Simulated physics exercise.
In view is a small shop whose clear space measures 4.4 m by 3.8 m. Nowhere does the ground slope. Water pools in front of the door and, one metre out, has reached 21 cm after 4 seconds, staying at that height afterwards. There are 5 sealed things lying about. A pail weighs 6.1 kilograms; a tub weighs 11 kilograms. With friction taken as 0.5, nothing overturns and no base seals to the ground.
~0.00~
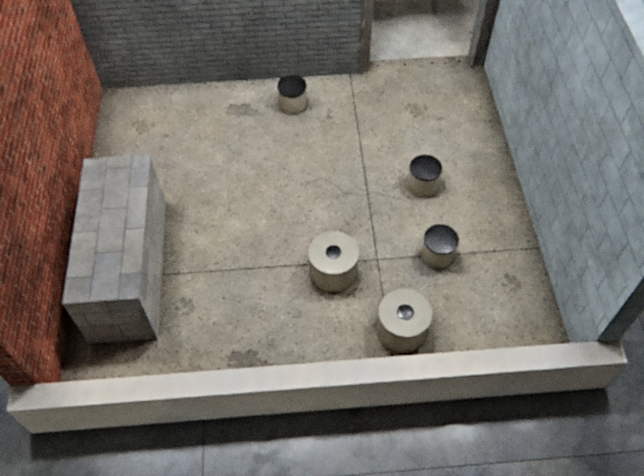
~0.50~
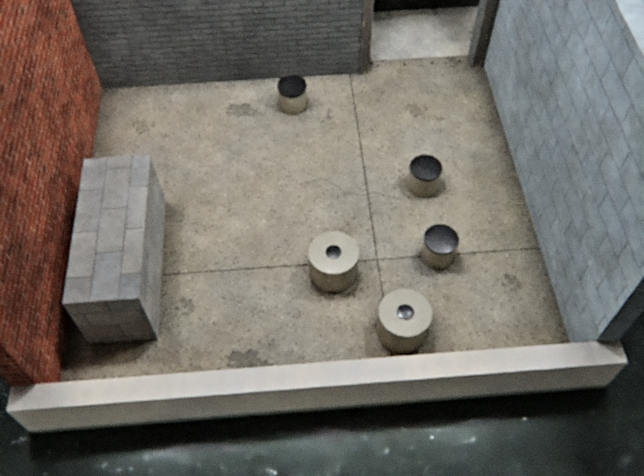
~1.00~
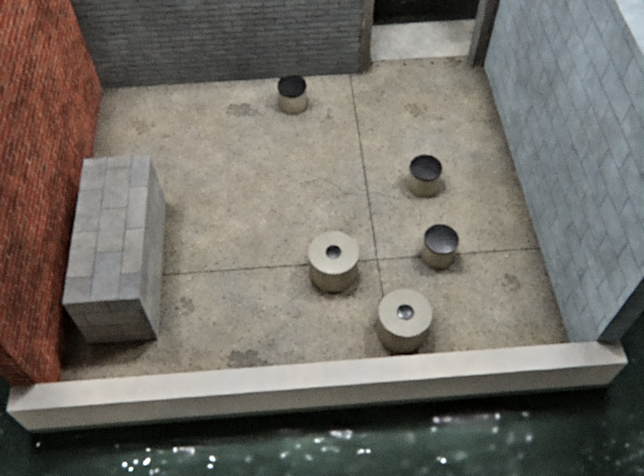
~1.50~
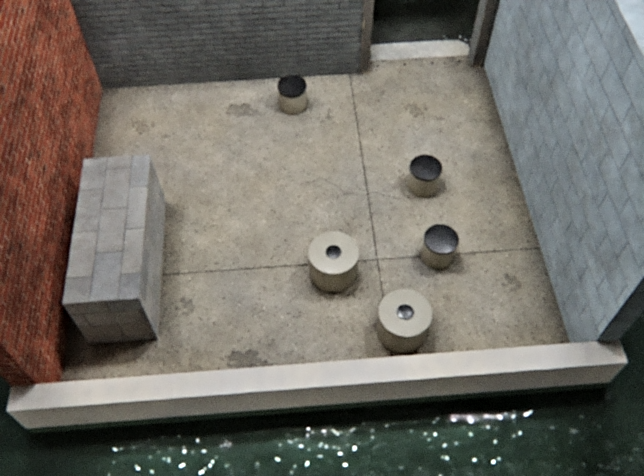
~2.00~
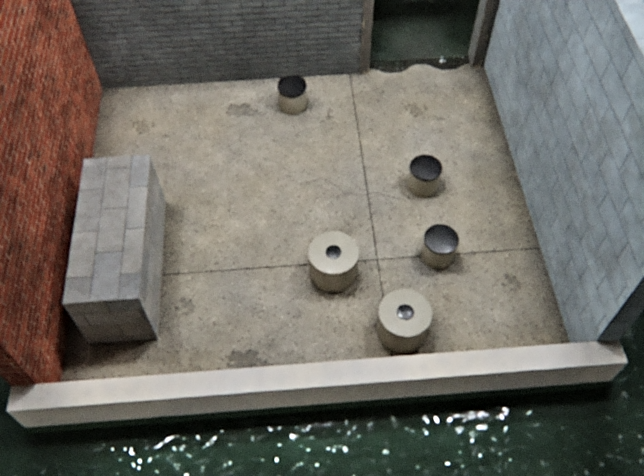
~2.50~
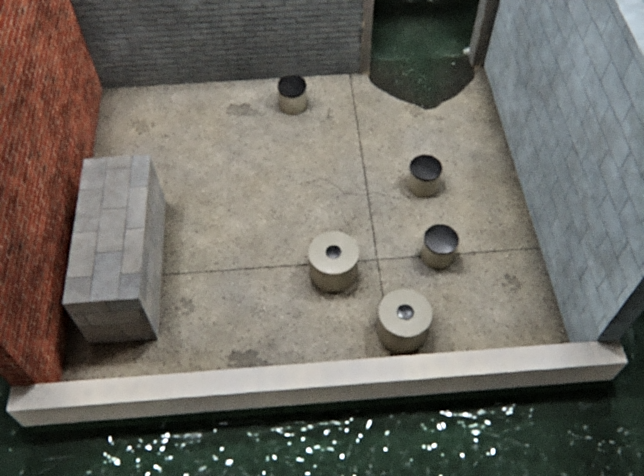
Dark green water spreads outside a walled room, then enters through the back doorway.
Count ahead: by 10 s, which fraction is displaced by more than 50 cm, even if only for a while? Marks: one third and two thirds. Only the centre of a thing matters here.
The bulk move that far, two thirds or more.
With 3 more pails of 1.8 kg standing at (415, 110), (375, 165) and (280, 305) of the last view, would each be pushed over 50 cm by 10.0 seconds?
First one crosses the line, second one crosses the line, third one crosses the line.
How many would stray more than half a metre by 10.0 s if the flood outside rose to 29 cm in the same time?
Then it comes to 4.
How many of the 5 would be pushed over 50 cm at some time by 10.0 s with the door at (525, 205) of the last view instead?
The answer then is 4.
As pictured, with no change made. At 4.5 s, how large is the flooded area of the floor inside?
At that time the wet patch spans about 5.5 m2.
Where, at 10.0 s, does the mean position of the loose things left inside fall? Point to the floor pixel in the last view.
It sits at about (188, 293).
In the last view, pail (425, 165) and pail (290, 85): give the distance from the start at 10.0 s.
Net displacement, in order: 350 cm; 0 cm.
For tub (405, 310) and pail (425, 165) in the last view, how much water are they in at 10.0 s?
Depths: Near 18 cm, then near 18 cm.
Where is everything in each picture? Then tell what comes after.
In the first frame, a pail at (292, 85), on the bottom; a tub at (405, 312), on the bottom; water covers 0.0 m2; 0 of 5 have shifted.
In the second frame, a pail at (292, 85) rests on the ground; a tub at (405, 312) rests on the ground; water covers 0.0 m2; 0 of 5 have shifted.
In the third frame, a pail at (292, 85), on the bottom; a tub at (405, 312) rests on the ground; water covers 0.0 m2; 0 of 5 have shifted.
In the fourth frame, a pail at (292, 85), on the bottom; a tub at (405, 312) rests on the ground; water covers 0.0 m2; 0 of 5 have shifted.
In the fifth frame, a pail at (292, 85), on the bottom; a tub at (405, 312) rests on the ground; water covers 0.0 m2; 0 of 5 have shifted.
In the sixth frame, a pail at (292, 85) rests on the ground; a tub at (405, 312) rests on the ground; water covers 0.5 m2; 0 of 5 have shifted.
After 3.5 s 0 of 5 are over 50 cm from their spots; 0 afloat.
After 4.5 s 0 of 5 are over 50 cm from their spots; 0 afloat.
After 7.0 s 2 of 5 are over 50 cm from their spots; 3 afloat.
After 10.0 s 4 of 5 are over 50 cm from their spots, and 4 have been at some point; 4 afloat.
